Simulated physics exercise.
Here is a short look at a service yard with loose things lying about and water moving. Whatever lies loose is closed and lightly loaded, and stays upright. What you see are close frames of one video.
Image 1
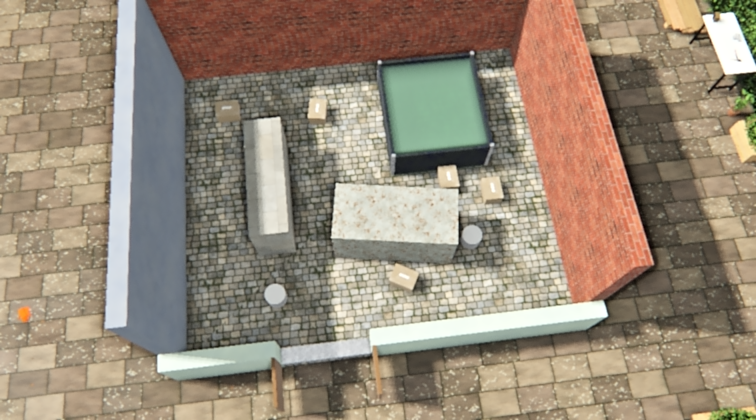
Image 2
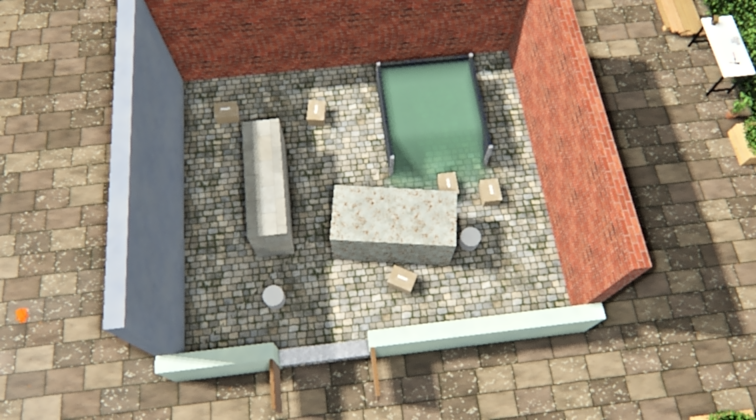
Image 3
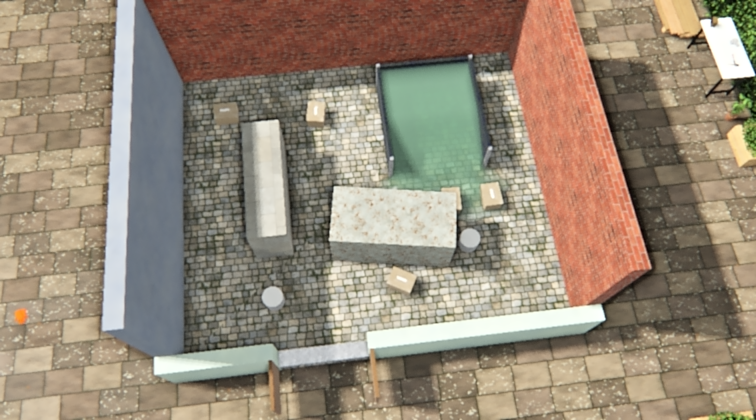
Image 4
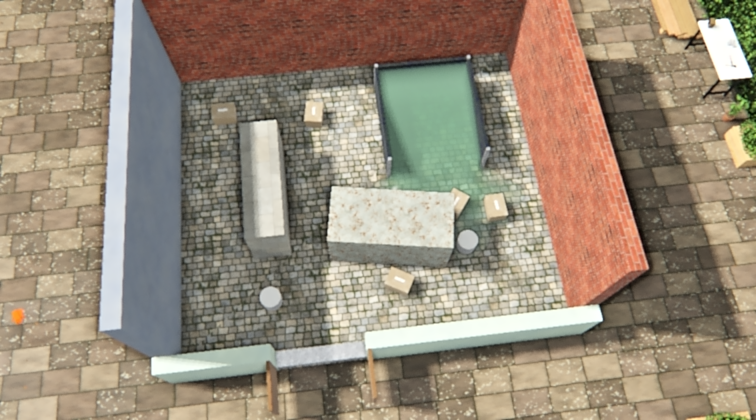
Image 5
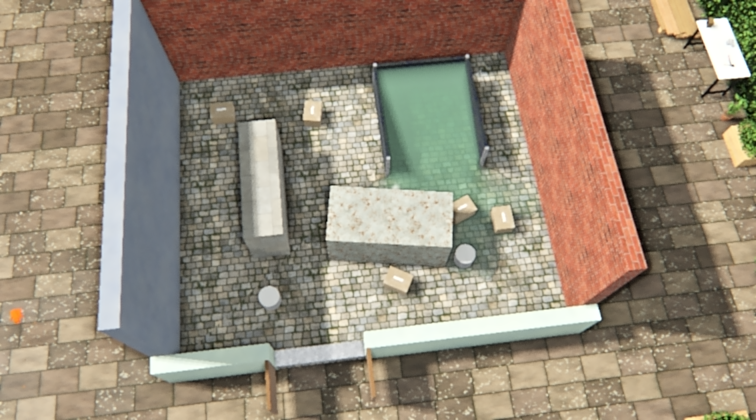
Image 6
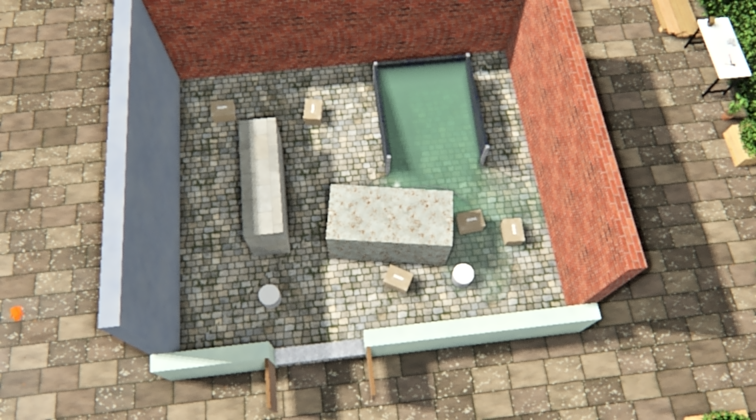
A cobbled service yard, enclosed by red brick, grey and pale green walls, is seen from high above. A dark-framed green tank stands at the upper right, with a long grey block at left, a speckled block near the centre, and small tan totes and pale round objects scattered about. The tank's near side opens, green water spreads toward the viewer, and two totes beside the speckled block drift down and right as the view shifts very slightly.
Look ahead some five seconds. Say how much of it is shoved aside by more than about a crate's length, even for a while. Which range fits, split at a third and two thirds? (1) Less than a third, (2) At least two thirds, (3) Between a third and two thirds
The answer is 2.
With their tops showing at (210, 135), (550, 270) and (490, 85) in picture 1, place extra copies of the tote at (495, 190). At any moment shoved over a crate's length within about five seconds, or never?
Taking them one at a time: Falls short; goes the distance; falls short.
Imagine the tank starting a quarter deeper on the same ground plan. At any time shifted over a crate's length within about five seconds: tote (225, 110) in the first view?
Lab note - result: Stayed below that mark.
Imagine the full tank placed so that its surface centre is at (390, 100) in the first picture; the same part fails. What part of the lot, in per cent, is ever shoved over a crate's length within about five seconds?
I'd put it at around 70 per cent.
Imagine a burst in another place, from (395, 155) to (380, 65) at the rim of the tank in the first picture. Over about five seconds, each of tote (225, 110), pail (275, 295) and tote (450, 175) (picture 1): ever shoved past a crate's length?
Travels that far, travels that far, falls short.
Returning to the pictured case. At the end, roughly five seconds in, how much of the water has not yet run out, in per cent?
98 in a hundred.
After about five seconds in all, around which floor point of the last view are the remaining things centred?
Estimate: Close to (266, 225) px.
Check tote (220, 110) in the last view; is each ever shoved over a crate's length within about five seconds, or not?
Answer: No.
A moment on, 3 of 7 are well off their spots; 1 afloat.
Next, 3 of 7 are well off their spots; 1 afloat.
Later, 4 of 7 are well off their spots; 4 afloat.
In the end, 5 of 7 are well off their spots, and 5 have been at some point; 4 afloat.
